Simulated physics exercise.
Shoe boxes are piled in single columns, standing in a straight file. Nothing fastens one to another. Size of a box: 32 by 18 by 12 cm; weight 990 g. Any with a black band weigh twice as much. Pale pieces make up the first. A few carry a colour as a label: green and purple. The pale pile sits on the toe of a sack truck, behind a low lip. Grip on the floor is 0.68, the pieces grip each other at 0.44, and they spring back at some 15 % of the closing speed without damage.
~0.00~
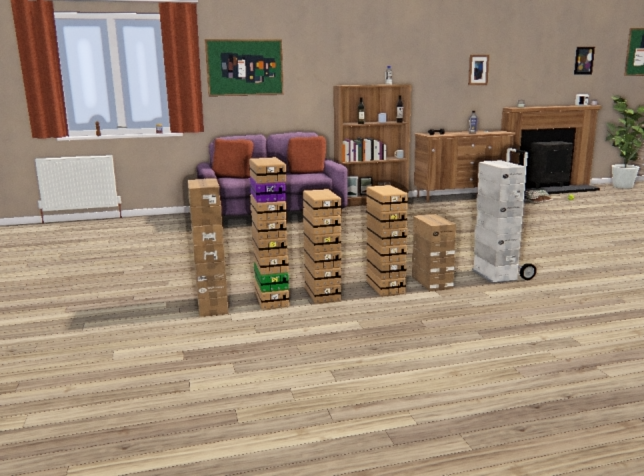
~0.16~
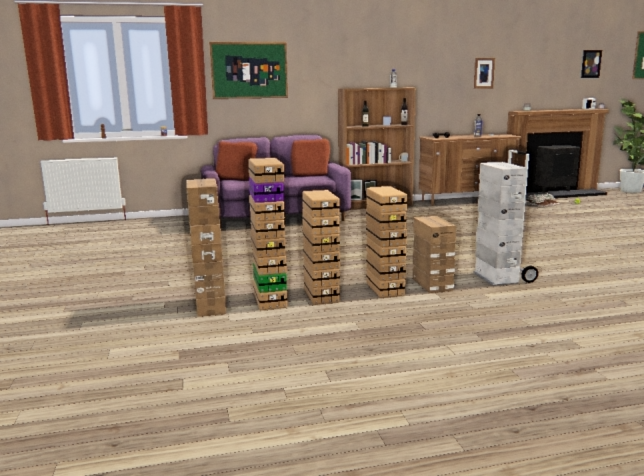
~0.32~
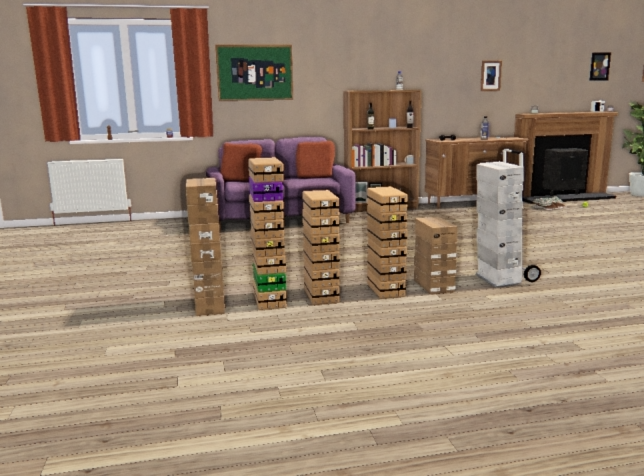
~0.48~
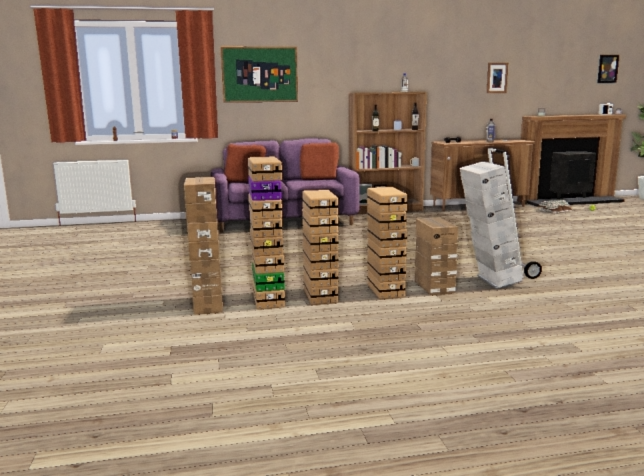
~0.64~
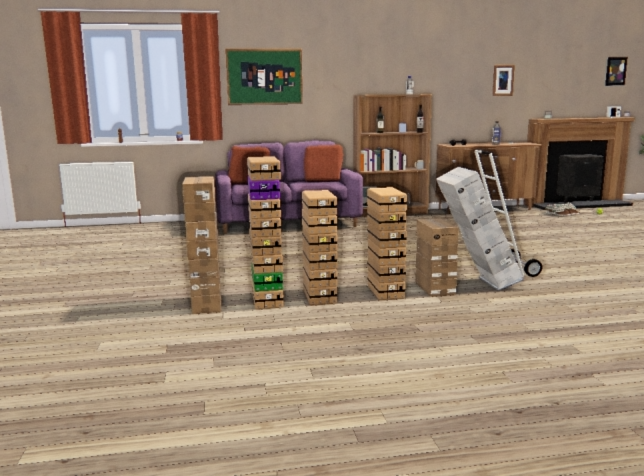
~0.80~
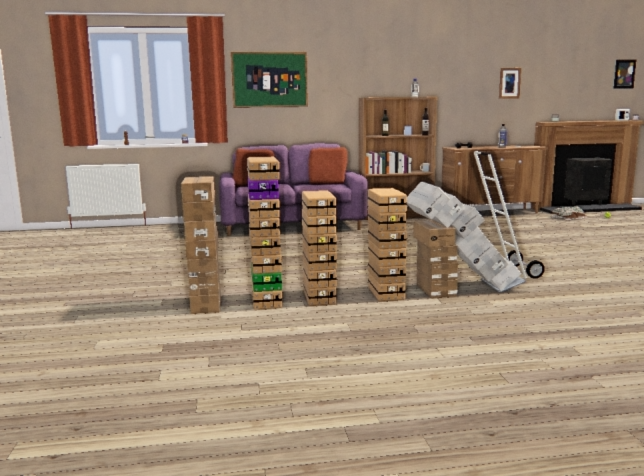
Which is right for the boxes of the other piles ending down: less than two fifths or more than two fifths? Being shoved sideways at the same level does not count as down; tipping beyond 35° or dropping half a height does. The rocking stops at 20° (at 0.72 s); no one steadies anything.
It comes to under two fifths.
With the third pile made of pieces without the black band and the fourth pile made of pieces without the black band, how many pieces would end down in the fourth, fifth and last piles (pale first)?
In that case fourth 0, fifth 0, last 0.
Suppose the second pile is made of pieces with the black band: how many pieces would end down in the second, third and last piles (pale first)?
In that case second 0, third 0, last 0.
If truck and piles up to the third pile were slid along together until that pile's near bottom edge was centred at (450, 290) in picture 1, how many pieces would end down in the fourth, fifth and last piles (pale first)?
In that case fourth 0, fifth 0, last 0.
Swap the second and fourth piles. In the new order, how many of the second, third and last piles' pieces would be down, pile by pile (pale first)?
In that case second 0, third 0, last 0.
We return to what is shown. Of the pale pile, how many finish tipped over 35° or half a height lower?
The count is 7.
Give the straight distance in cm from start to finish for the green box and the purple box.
About: Green 0, purple 0.
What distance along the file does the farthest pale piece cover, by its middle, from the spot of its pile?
About 75 cm.
After 0.86 s, 5 of the pale pile down; none of the 31 other boxes down, 2 disturbed.
After 0.96 s, 7 of the pale pile down; none of the 31 other boxes down, 5 disturbed.
At rest (1.8 s), 7 of the pale pile down; none of the 31 other boxes down, 5 disturbed; purple box unmoved; green box unmoved. That is 0 per cent. As the last picture would show them, middles, purple box near (263, 187), green box near (266, 276).
